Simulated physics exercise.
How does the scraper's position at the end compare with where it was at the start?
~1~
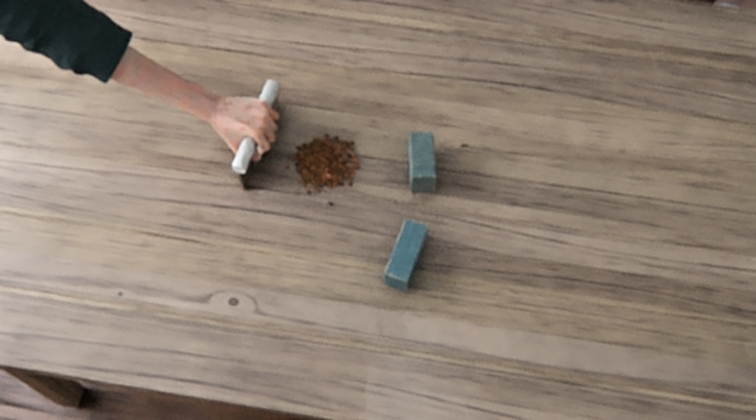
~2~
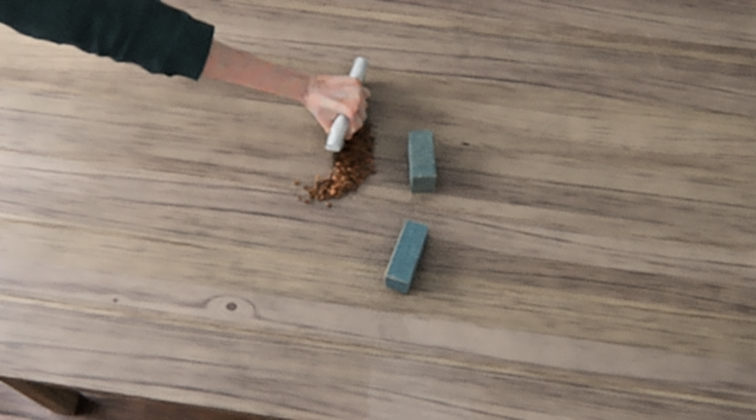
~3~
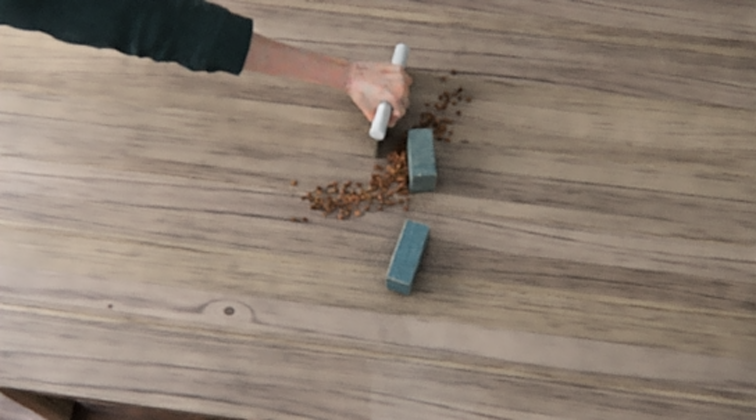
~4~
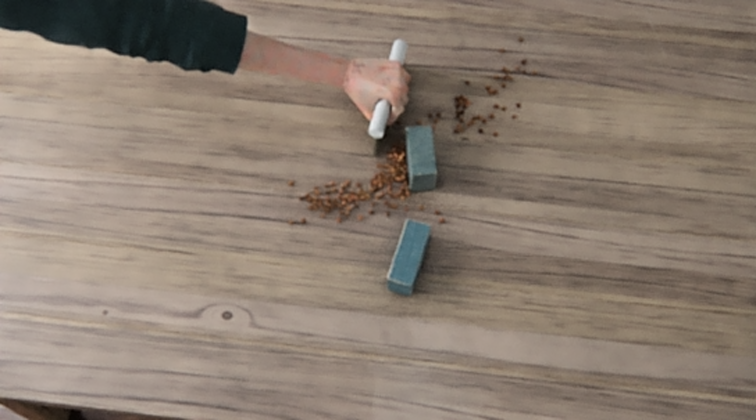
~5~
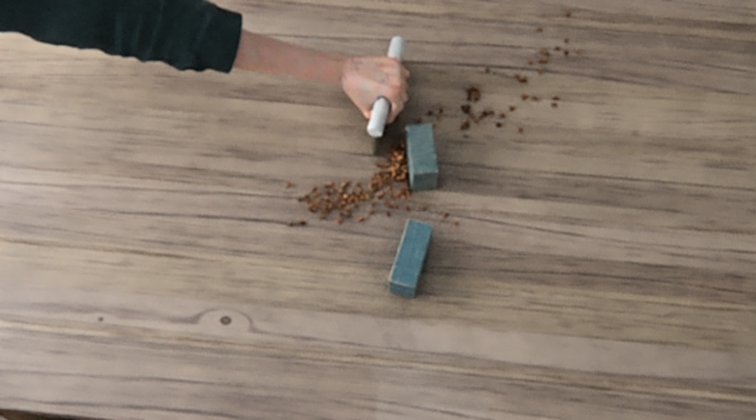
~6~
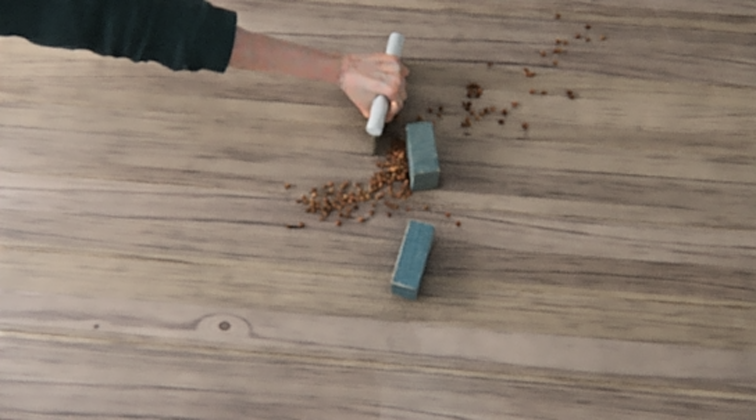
It starts to the left of the pile, well away from the blocks, and ends farther right and slightly farther up the table, just left of the far block.
Hand-held scraper pushing small brown pieces right towards two blue-green blocks, some scattering past the far block, most stopping short.
